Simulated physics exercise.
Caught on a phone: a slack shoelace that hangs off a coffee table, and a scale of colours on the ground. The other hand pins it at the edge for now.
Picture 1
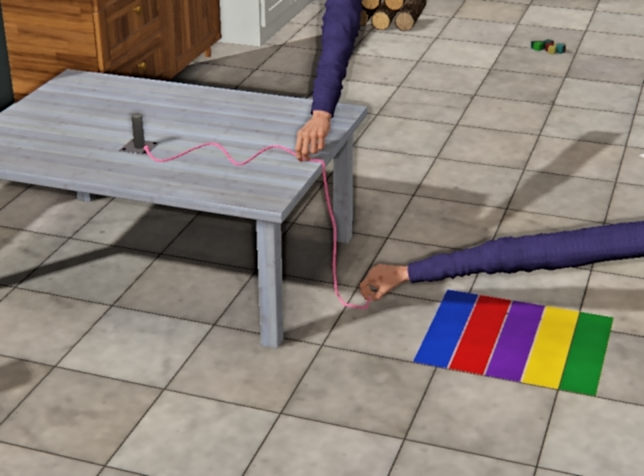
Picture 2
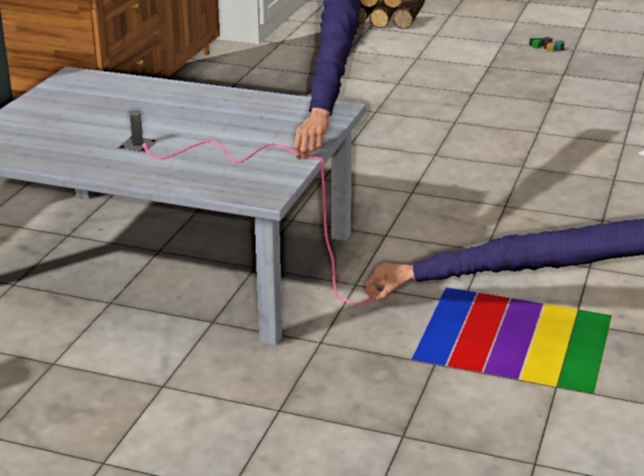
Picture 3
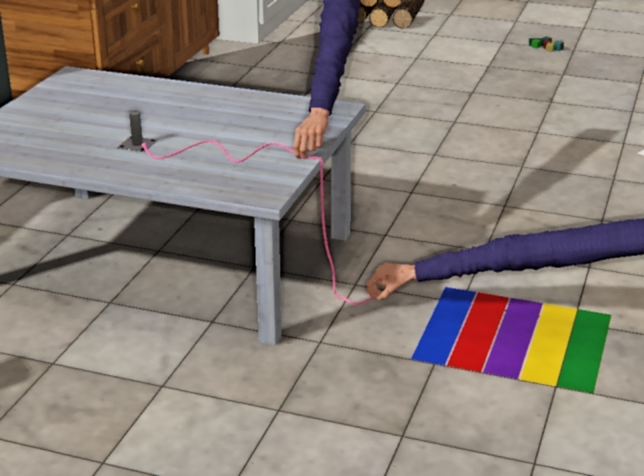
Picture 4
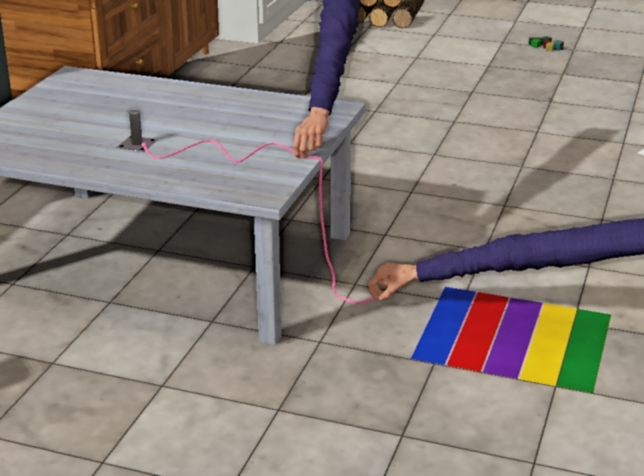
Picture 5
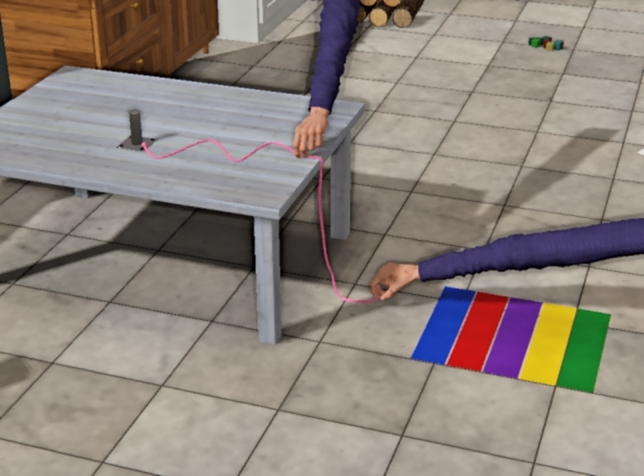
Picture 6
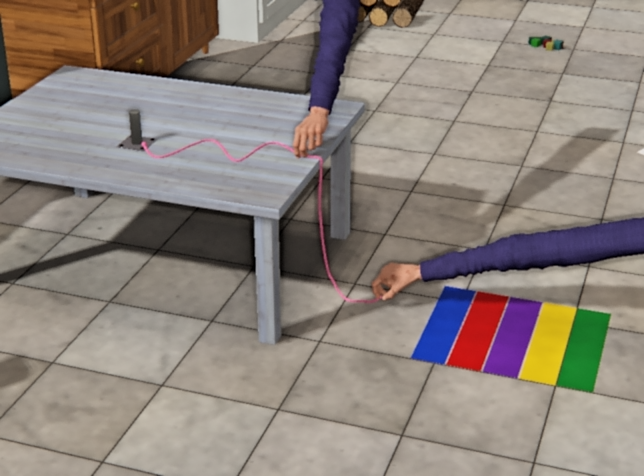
A hand low on the right holds the end of a pink shoelace and edges very slightly rightward, the dangling part shifting a little with it. The other purple-sleeved hand stays pressed on the lace at the edge of a grey wooden table, seen from above in a tiled room. Blue, red, purple, yellow and green stripes lie on the floor at right, and the view barely shifts early on.
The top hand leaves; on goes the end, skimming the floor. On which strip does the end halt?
The end stops over the green strip.
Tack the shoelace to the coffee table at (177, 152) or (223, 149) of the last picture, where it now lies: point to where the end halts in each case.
The places are (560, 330) and (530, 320).
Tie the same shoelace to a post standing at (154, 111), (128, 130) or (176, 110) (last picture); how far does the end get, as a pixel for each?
The places are (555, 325), (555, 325) and (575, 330).
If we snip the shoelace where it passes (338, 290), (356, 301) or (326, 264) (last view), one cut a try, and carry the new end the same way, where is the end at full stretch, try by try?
The places are (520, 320), (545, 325) and (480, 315).
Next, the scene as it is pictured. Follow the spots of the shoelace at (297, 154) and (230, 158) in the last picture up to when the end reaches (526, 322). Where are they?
The first at (340, 232), the second at (291, 157).
A little later, end near (526, 322); over purple.
Next, end near (563, 328); over yellow.
When it is tight, end near (586, 332); over green. It gets as far as the green strip.
